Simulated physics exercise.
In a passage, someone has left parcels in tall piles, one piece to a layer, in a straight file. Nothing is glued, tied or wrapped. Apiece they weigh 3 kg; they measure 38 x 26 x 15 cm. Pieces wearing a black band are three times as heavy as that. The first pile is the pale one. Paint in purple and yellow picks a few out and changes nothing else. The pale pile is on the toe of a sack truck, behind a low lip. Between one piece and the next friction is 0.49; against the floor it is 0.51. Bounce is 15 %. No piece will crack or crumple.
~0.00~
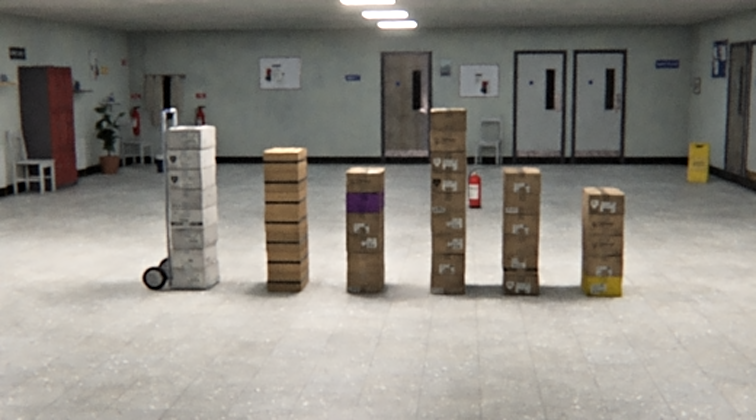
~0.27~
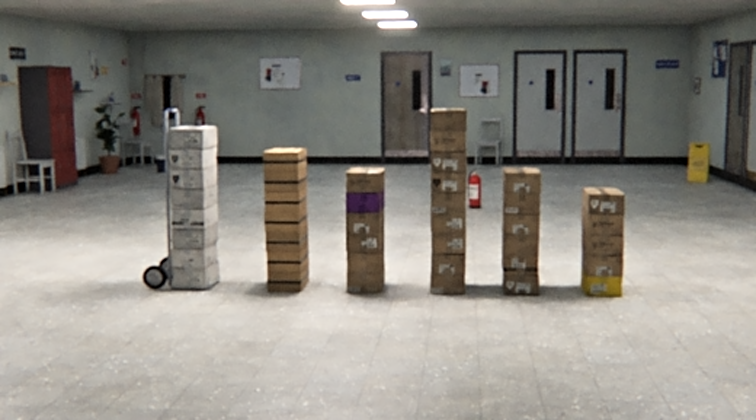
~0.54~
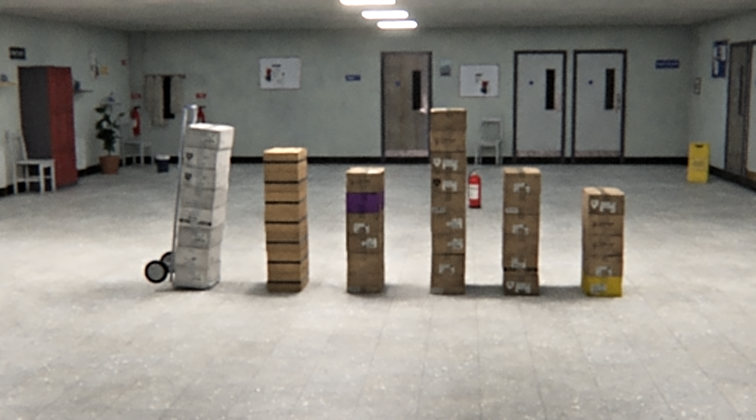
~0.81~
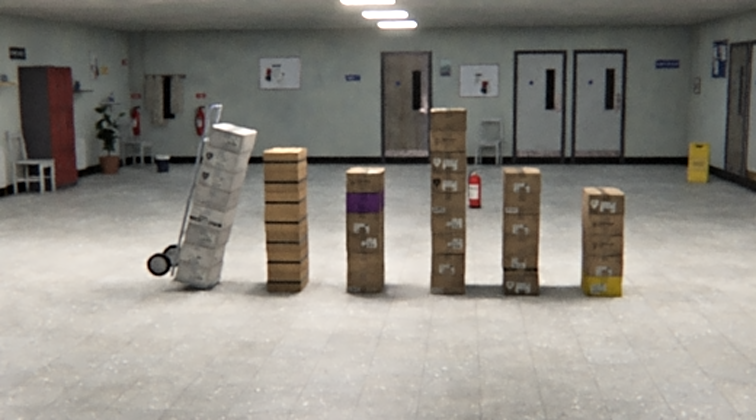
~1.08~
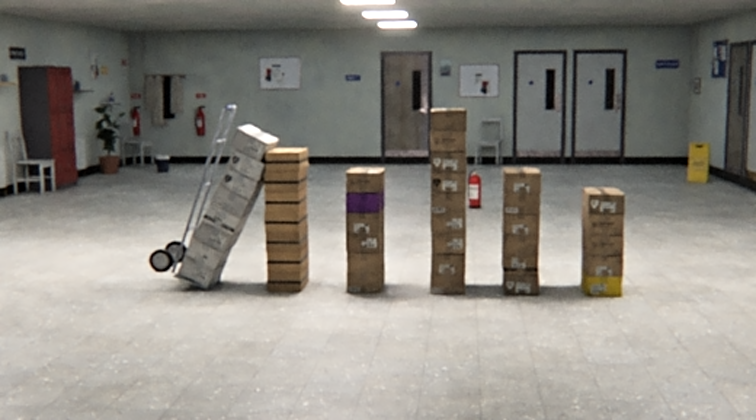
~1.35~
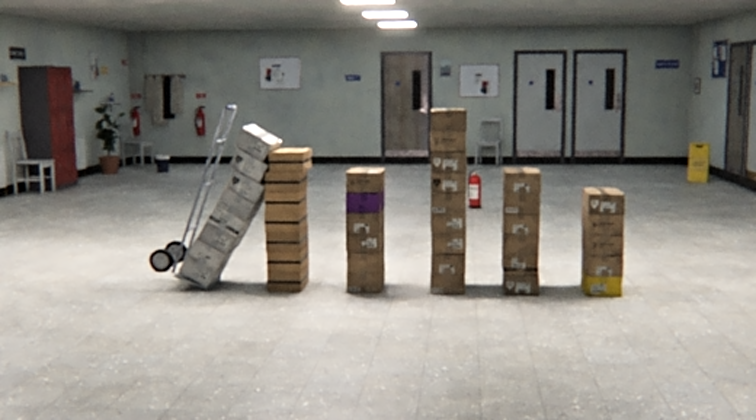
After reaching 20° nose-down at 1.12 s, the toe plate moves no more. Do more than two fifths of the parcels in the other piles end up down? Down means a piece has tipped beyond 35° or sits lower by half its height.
No.
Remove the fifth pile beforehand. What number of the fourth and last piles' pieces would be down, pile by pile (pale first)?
Fourth 0, last 0.
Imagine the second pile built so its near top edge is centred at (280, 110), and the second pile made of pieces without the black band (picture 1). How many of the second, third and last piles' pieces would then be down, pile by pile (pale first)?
Result: Second pile 8, third pile 5, last pile 4.
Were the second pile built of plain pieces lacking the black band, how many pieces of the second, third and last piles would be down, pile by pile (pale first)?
Count down, pile by pile - second 7, third 6, last 5.
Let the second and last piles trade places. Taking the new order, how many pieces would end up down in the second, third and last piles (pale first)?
Down per pile: Second 0, third 0, last 0.
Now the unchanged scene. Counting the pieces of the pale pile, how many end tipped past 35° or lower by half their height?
0 of them.
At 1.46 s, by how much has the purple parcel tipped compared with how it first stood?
Measured against how it began, the tilt is near 0 degrees.
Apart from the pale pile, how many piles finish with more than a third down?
Tally: 0.
By 1.46 s, 0 of the pale pile down; none of the 33 other parcels down, 1 disturbed.
When it is over (2.2 s), 0 of the pale pile down; none of the 33 other parcels down, 1 disturbed; purple parcel unmoved; yellow parcel unmoved. That is 0 per cent. In pixels of the last frame, middles, purple parcel near (366, 200), yellow parcel near (601, 281).
